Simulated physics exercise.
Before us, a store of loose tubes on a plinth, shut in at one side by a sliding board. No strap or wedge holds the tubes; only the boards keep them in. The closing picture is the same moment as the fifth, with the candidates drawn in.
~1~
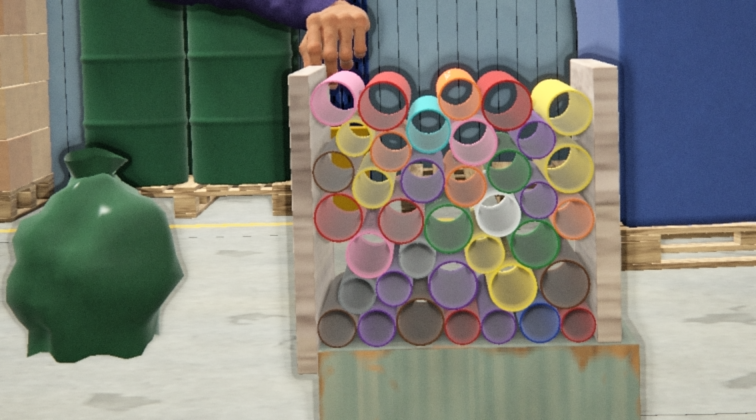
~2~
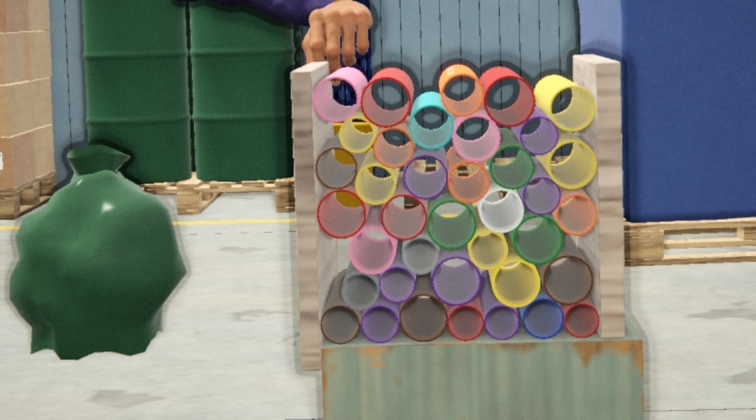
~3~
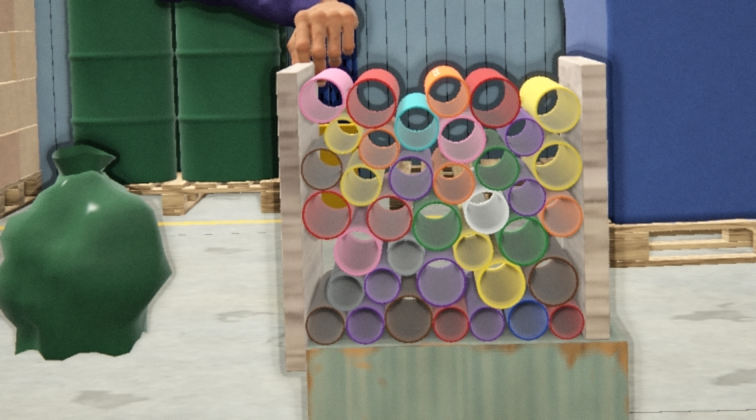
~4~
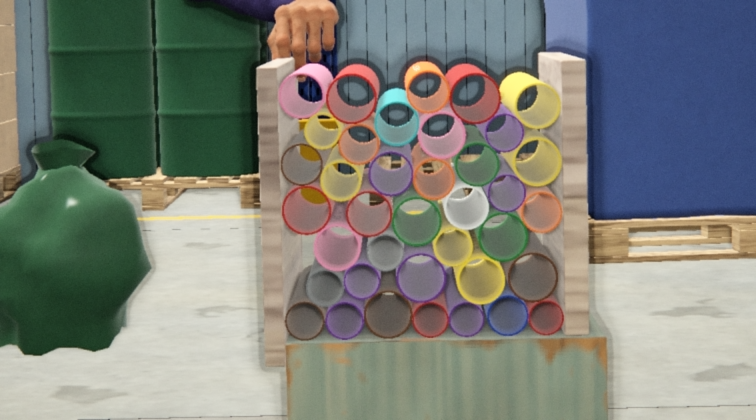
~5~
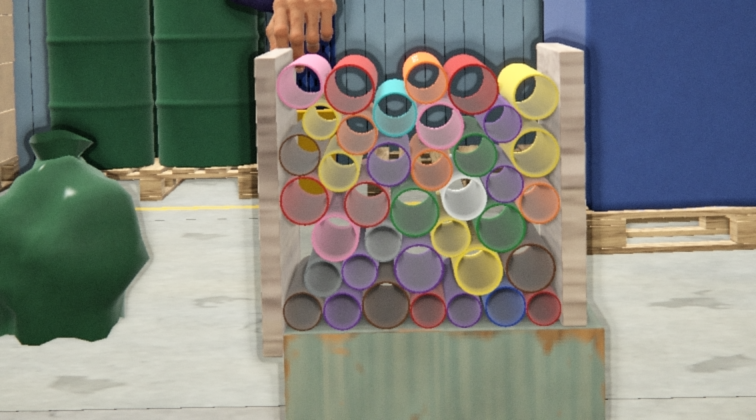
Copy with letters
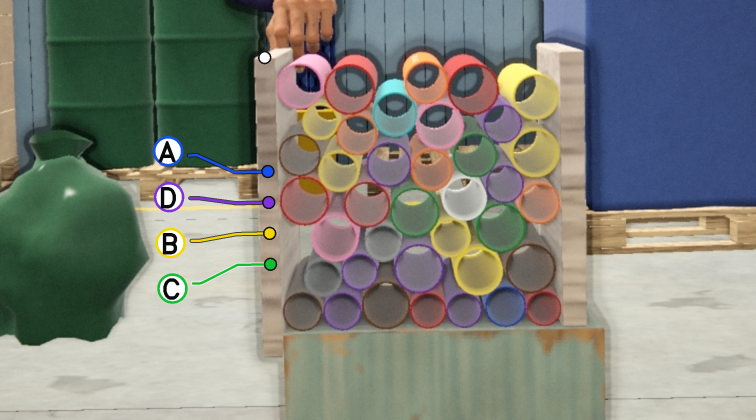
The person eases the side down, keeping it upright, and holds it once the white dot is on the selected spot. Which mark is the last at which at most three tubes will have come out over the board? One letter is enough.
The last mark within the limit is A.
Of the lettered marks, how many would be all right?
One of the four.
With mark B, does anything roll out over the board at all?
Yes, at B.
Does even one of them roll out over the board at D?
Yes.
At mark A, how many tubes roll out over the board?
The count is one.
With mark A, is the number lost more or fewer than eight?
Fewer than eight.
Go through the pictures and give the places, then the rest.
The first picture shows side board (314, 206); a brown tube (337, 328); a blue tube (540, 323).
The second picture shows a blue tube (543, 319); a pink tube (372, 251).
The third picture shows a yellow tube (473, 251); a yellow tube (361, 185).
The fourth picture shows a purple tube (506, 193); a pink tube (442, 135).
The fifth picture shows a red tube (473, 89); side board (280, 190); a brown tube (303, 311).
On the marked copy, A at (268, 171); B at (269, 234); C at (270, 264); D at (269, 203); the white dot at (264, 58).
Following A. Soon after the start, top of the board (277, 114).
Later, top of the board (279, 170).
In the end, top of the board (279, 170), one out over the board.
As for the rest, B more than three out over the board; C more than three out over the board; D four out over the board.
